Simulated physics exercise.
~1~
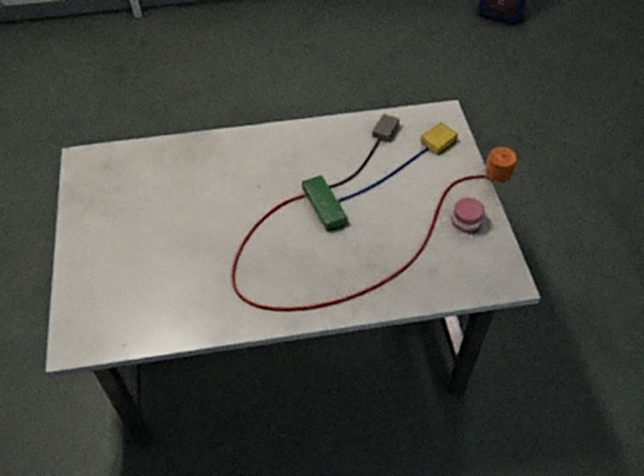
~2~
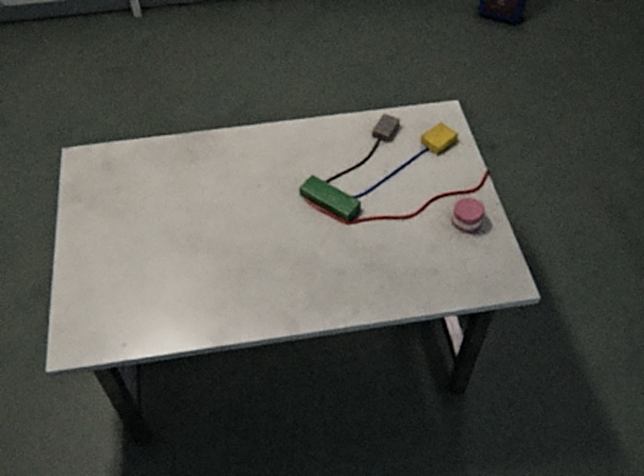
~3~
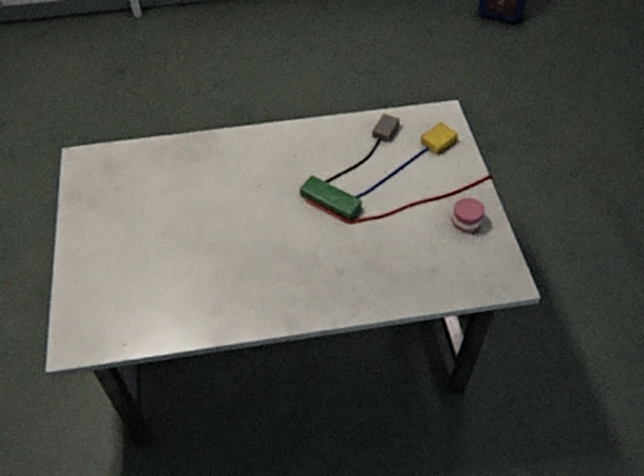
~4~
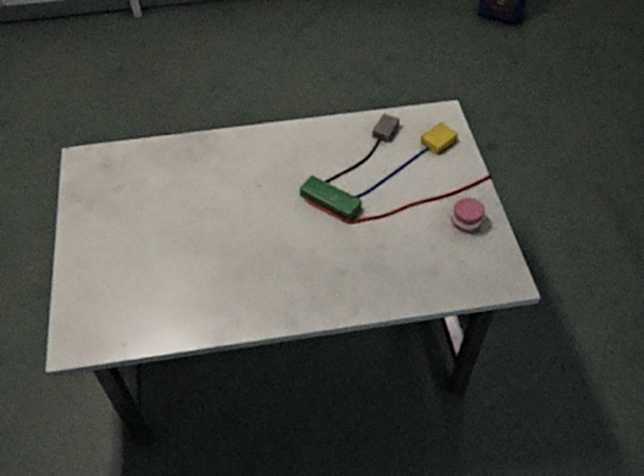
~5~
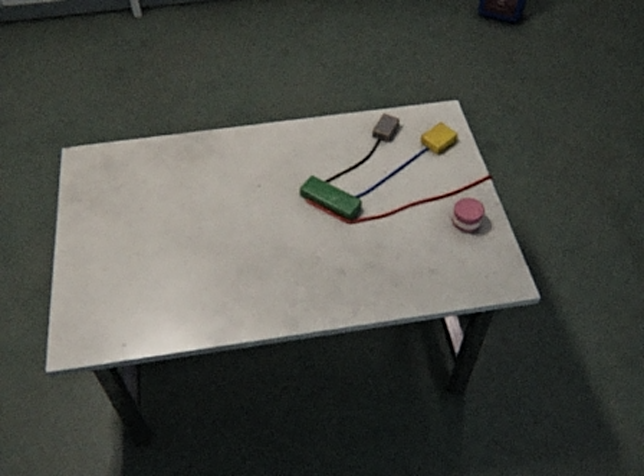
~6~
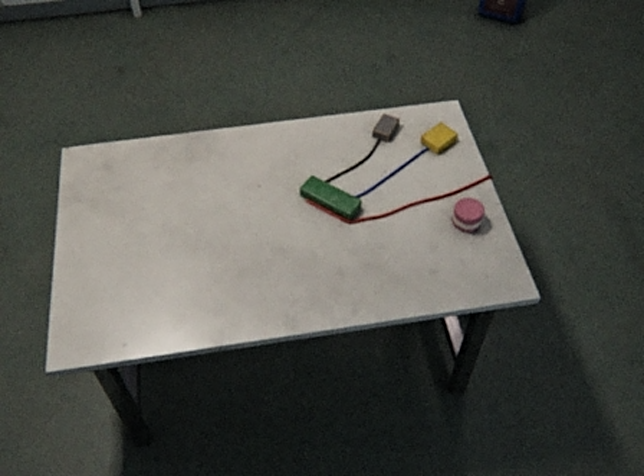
An orange cylindrical speaker sits at the right edge of a pale table, tied by a long, looping red cable to a green strip near the middle. It drops over the edge and out of sight, pulling the slack red loop across the tabletop to the right. The green strip turns and shifts only slightly, still joined by a dark cord to a grey block and by a blue one to a yellow block. The red cable then draws straighter toward the edge. At the end, it runs over the side, while the strip, both blocks and a pink tin rest on the table.
